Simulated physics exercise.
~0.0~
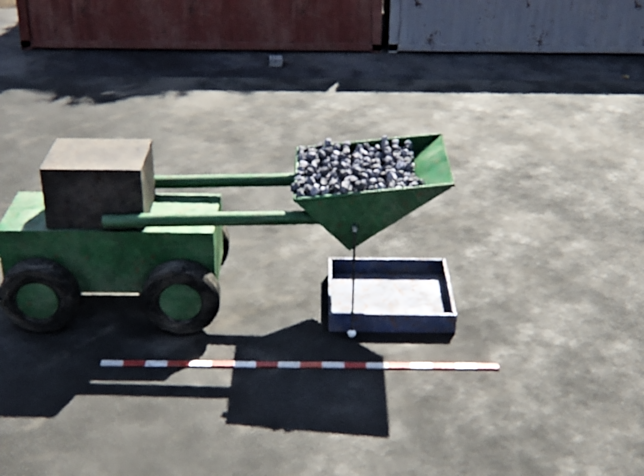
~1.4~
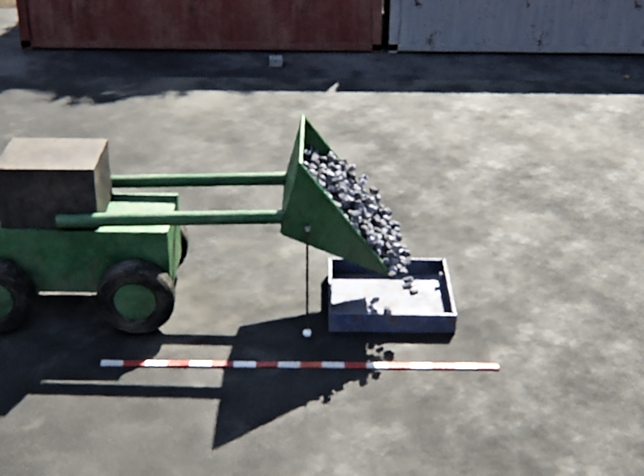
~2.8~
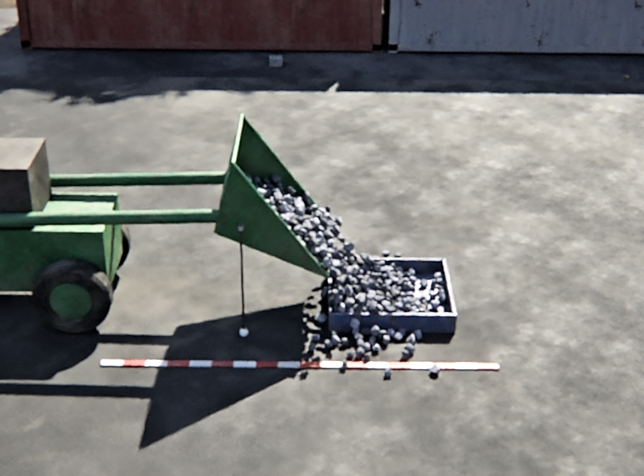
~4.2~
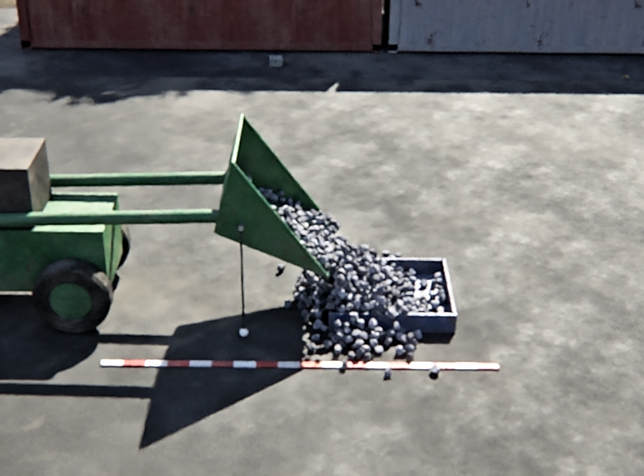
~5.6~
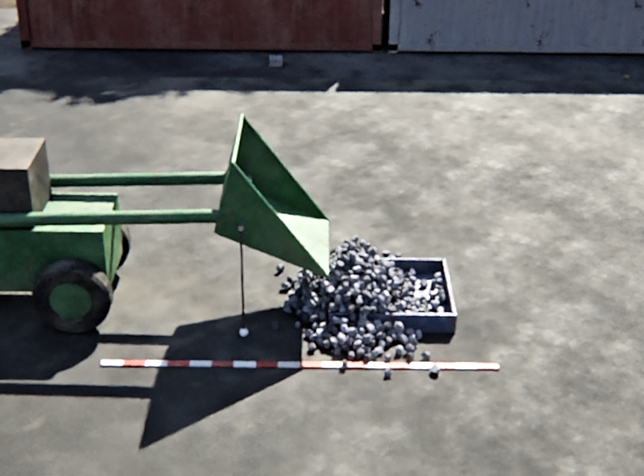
At first, a green wheeled loader holds a raised bucket full of dark grey stones above a shallow bin, with a red and white striped rod lying on the ground in front. The bucket tips forward and the stones slide toward its lower lip, the first ones dropping into the bin. Meanwhile the machine backs away to the left, and the stream pours over the bin's near side. The loader then stops while stones keep sliding out. Finally the bucket is empty, with over half the load in the bin and the rest heaped on the ground around it.
